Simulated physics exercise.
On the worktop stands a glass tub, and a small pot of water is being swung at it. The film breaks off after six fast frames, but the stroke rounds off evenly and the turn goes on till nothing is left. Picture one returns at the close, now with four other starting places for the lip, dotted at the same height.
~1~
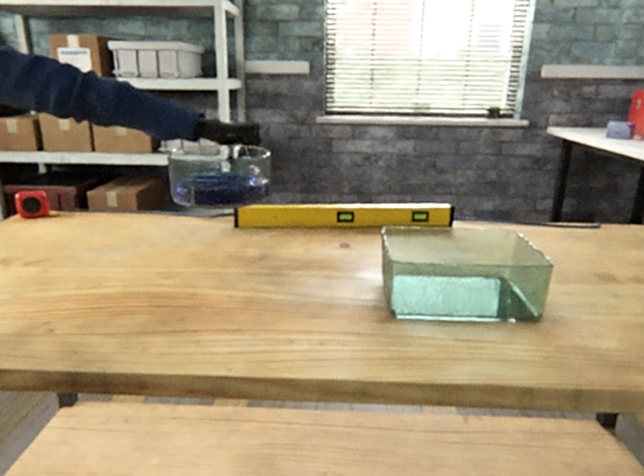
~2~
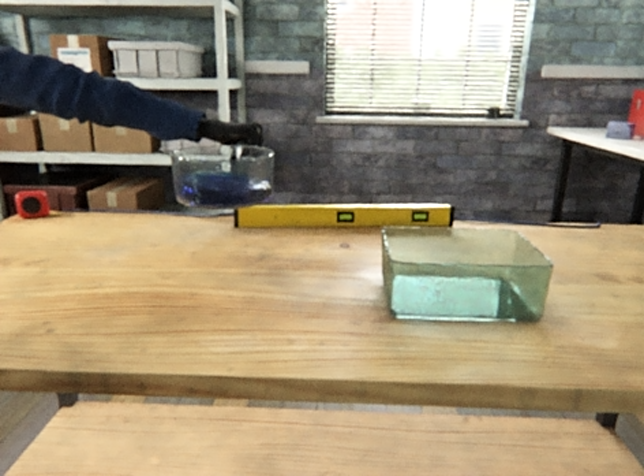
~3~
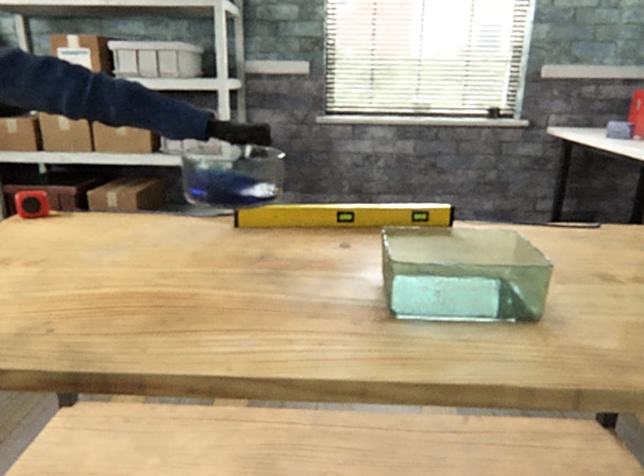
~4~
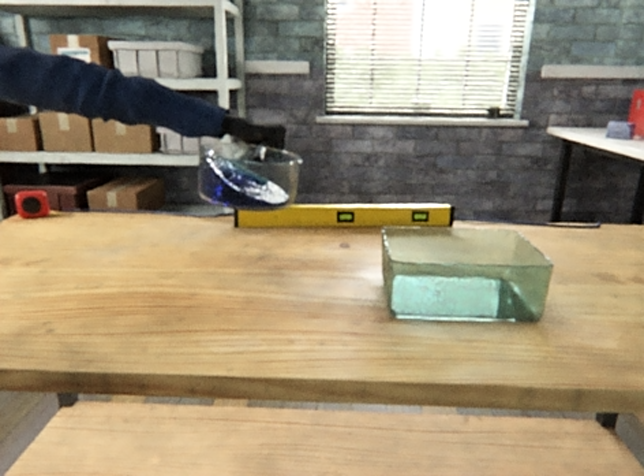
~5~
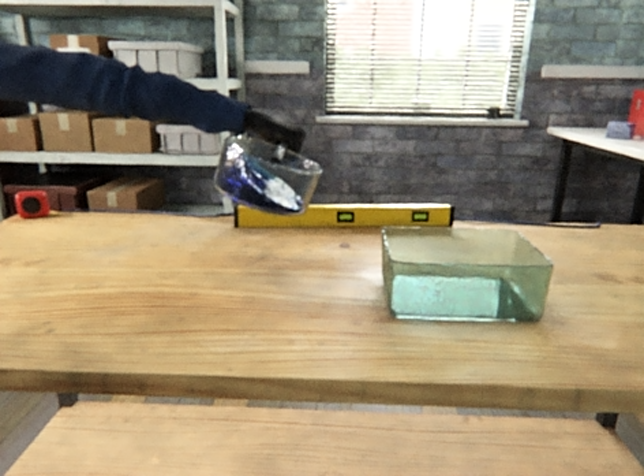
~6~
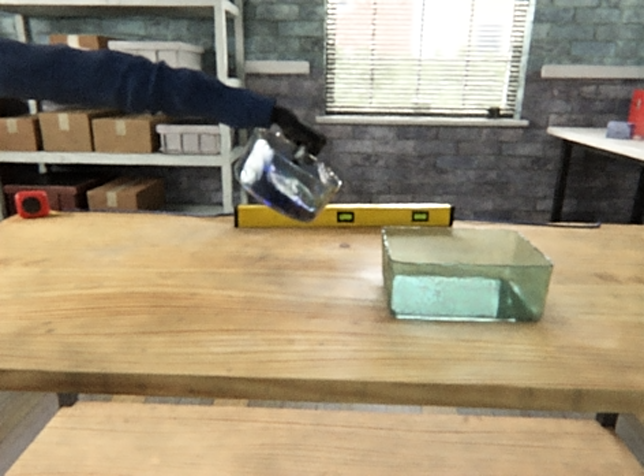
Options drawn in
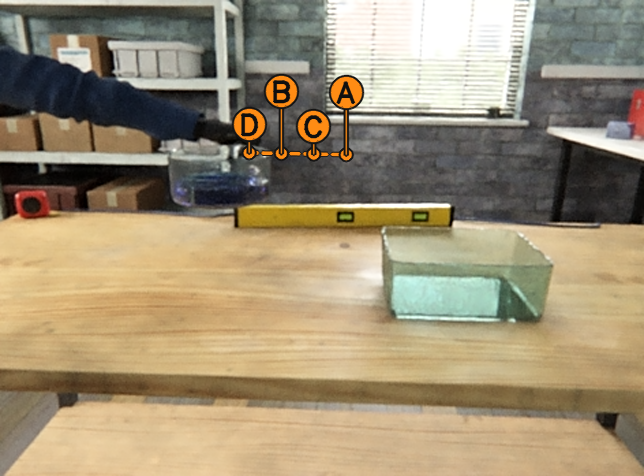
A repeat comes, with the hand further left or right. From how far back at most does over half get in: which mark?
Choose D.
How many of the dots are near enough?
All of the four.
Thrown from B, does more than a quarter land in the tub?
Yes.
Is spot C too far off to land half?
No, that is safe.
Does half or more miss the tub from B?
No, that is safe.
On the marked copy, A at (346, 154); B at (281, 153); C at (313, 154); D at (249, 152).
For spot A, about 71 % lands in the tub, 1 % falls short and 28 % goes beside or beyond.
For spot B, about 85 % lands in the tub, 14 % falls short.
For spot C, about 86 % lands in the tub, 5 % falls short and 9 % goes beside or beyond.
For spot D, about 64 % lands in the tub, 31 % falls short and 5 % goes beside or beyond.
